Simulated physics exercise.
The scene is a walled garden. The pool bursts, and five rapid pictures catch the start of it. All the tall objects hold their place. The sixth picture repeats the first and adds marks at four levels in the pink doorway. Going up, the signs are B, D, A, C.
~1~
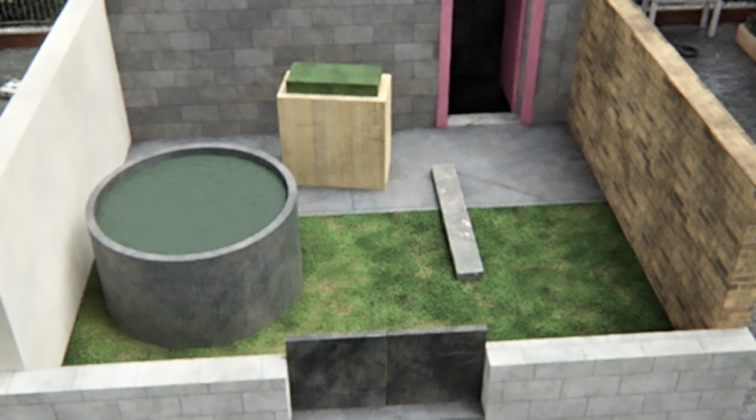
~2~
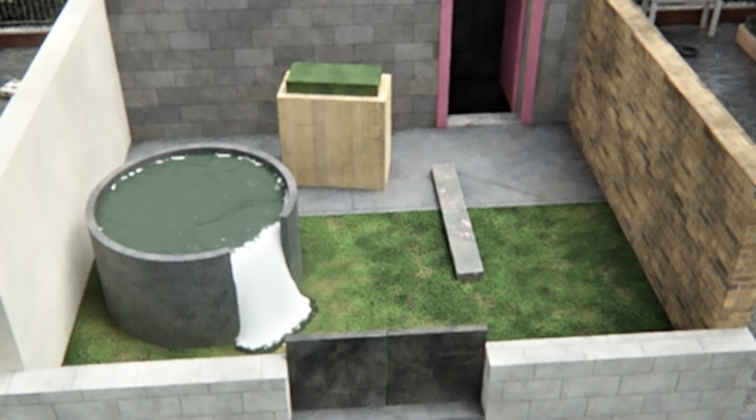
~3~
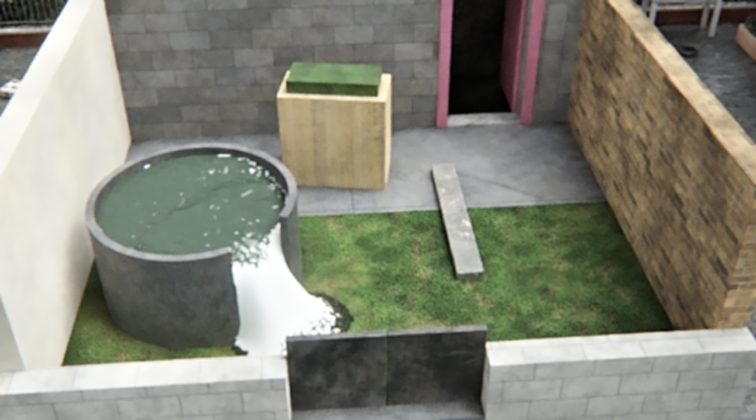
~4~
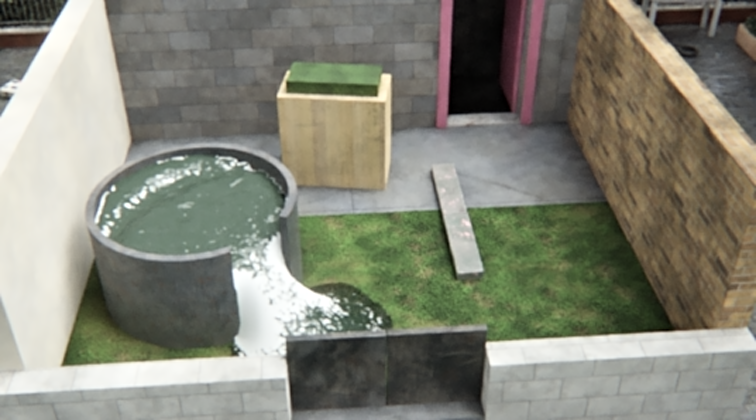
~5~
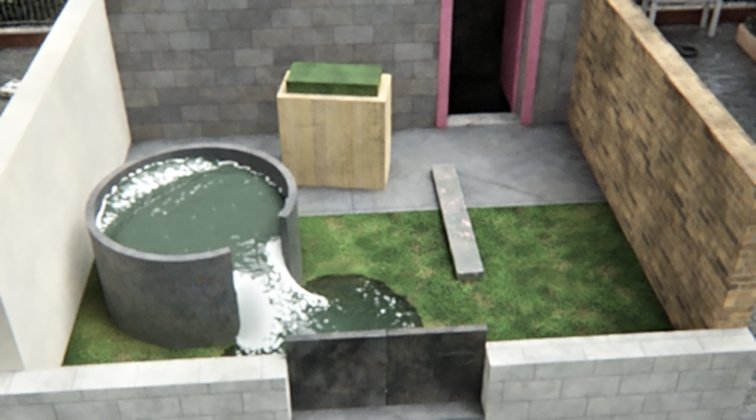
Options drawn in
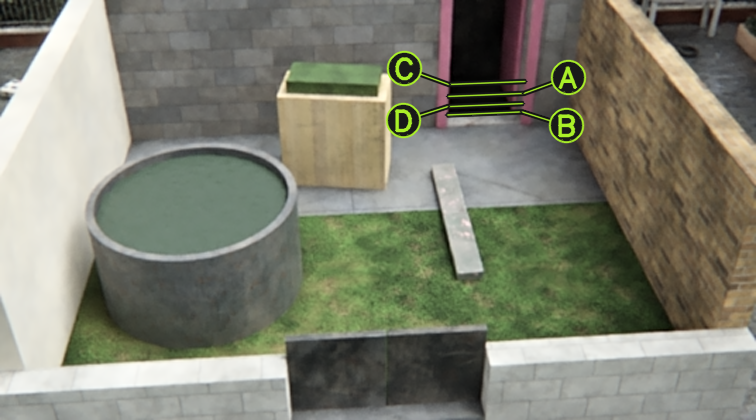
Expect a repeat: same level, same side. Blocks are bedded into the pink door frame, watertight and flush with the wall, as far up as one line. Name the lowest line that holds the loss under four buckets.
The limit is B.
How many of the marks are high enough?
All of the four.
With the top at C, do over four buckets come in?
No, not at all.
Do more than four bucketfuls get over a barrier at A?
No.
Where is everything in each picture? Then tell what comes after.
In the first frame, water in the pool at rest, its middle at (194, 204); foot of the pink doorway at (483, 125); shut gate at (386, 343).
In the second frame, front seen at (309, 305), 1 % of the ground wet.
In the third frame, front seen at (323, 311), 3 % of the ground wet.
In the fourth frame, front seen at (378, 315), 7 % of the ground wet.
In the fifth frame, front seen at (389, 296), 10 % of the ground wet.
On the marked copy, A at (486, 94); B at (484, 113); C at (487, 82); D at (485, 105); from the bottom up B, D, A, C.
For mark A, nothing gets over.
For mark B, a splash gets over, under a bucket.
For mark C, nothing gets over.
For mark D, nothing gets over.
